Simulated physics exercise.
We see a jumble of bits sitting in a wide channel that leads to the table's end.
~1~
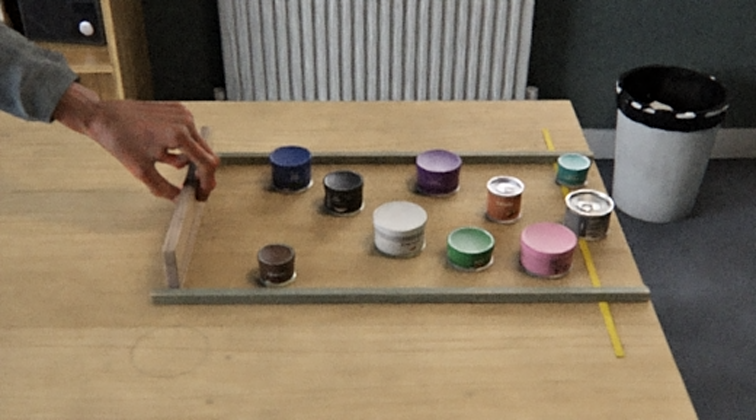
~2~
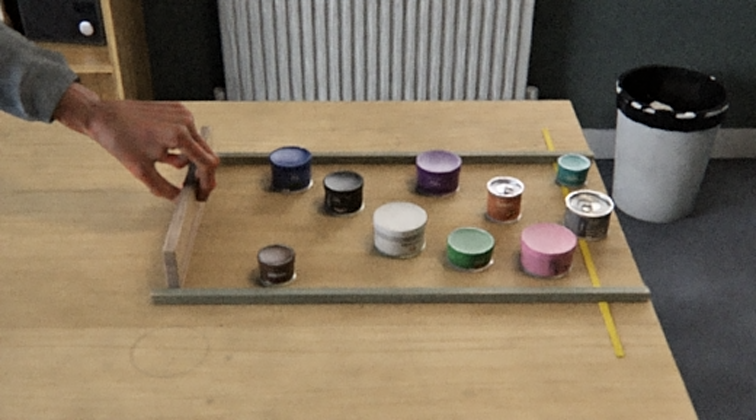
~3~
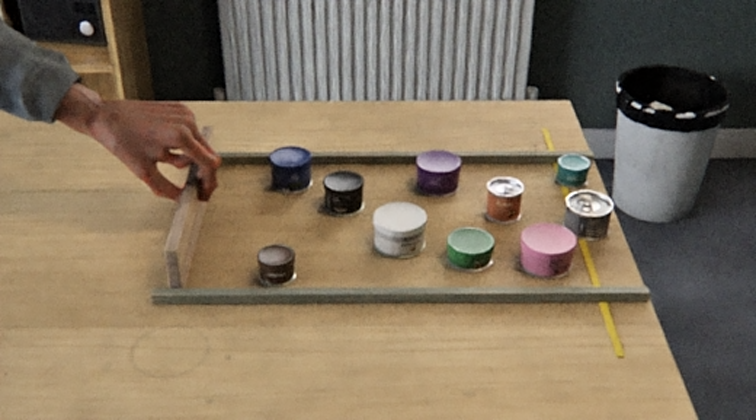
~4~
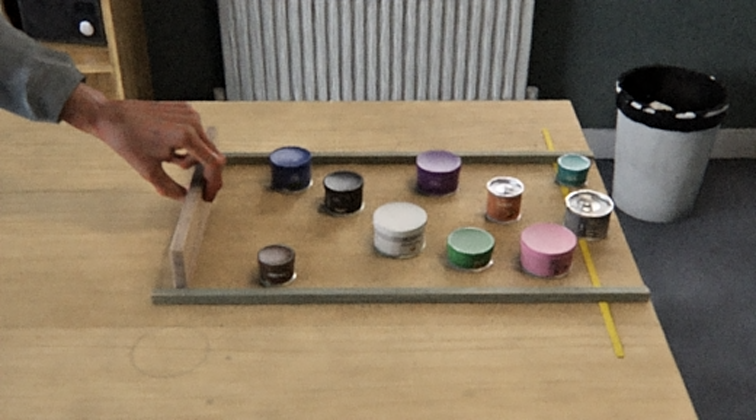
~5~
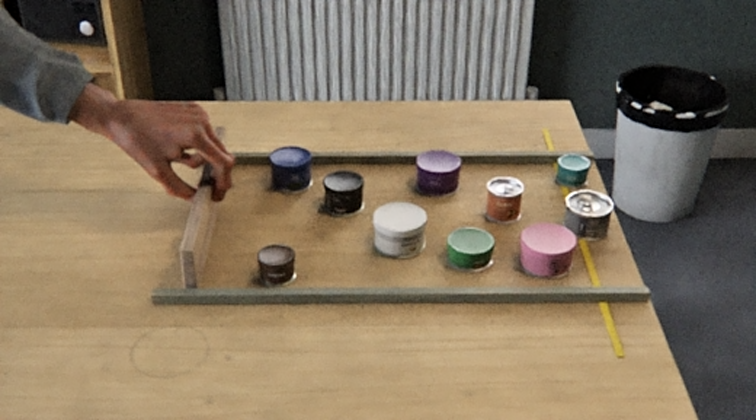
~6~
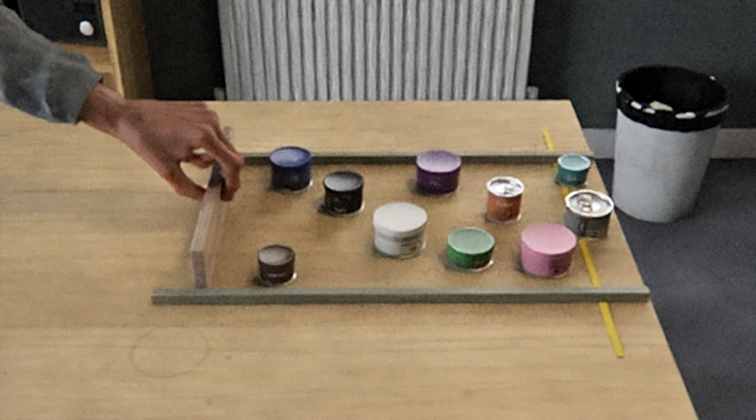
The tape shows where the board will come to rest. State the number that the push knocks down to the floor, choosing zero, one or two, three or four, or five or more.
The number knocked down is five or more.
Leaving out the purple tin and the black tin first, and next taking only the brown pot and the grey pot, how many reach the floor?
The counts would be 4 and 4.
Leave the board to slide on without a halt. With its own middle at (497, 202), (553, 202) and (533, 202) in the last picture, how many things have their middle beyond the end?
It would be 0, 2 and 1.
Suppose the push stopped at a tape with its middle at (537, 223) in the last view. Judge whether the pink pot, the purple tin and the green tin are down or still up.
The pink pot is no longer there; as for the purple tin, it is still there; and the green tin is still there.
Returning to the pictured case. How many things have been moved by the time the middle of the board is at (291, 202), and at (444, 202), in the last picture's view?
Counts: 2 and 7.
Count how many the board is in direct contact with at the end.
So the total is 4.
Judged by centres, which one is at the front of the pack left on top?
I'd go with the orange pot.
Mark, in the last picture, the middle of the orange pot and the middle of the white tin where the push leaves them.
The first one ends at (616, 206), the second at (610, 229).
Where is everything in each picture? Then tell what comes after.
Turquoise tin (573, 171); grey pot (588, 216); pink pot (547, 250); board (192, 203); tape (576, 223), in the first picture.
Grey pot (588, 216); white tin (400, 231), in the second picture.
Pink pot (547, 251); brown pot (277, 265), in the third picture.
Turquoise tin (573, 171); orange pot (504, 200), in the fourth picture.
Grey pot (588, 216); black tin (344, 194), in the fifth picture.
Turquoise tin (573, 171); grey pot (588, 216); pink pot (547, 251); board (216, 203); tape (576, 223), in the sixth picture.
A little later, none off yet; turquoise tin at rest near (573, 171); grey pot at rest near (588, 216); pink pot at rest near (547, 251).
When it is over, the number that fall off is five or more; down, purple tin, green tin, pink pot, grey pot and turquoise tin.
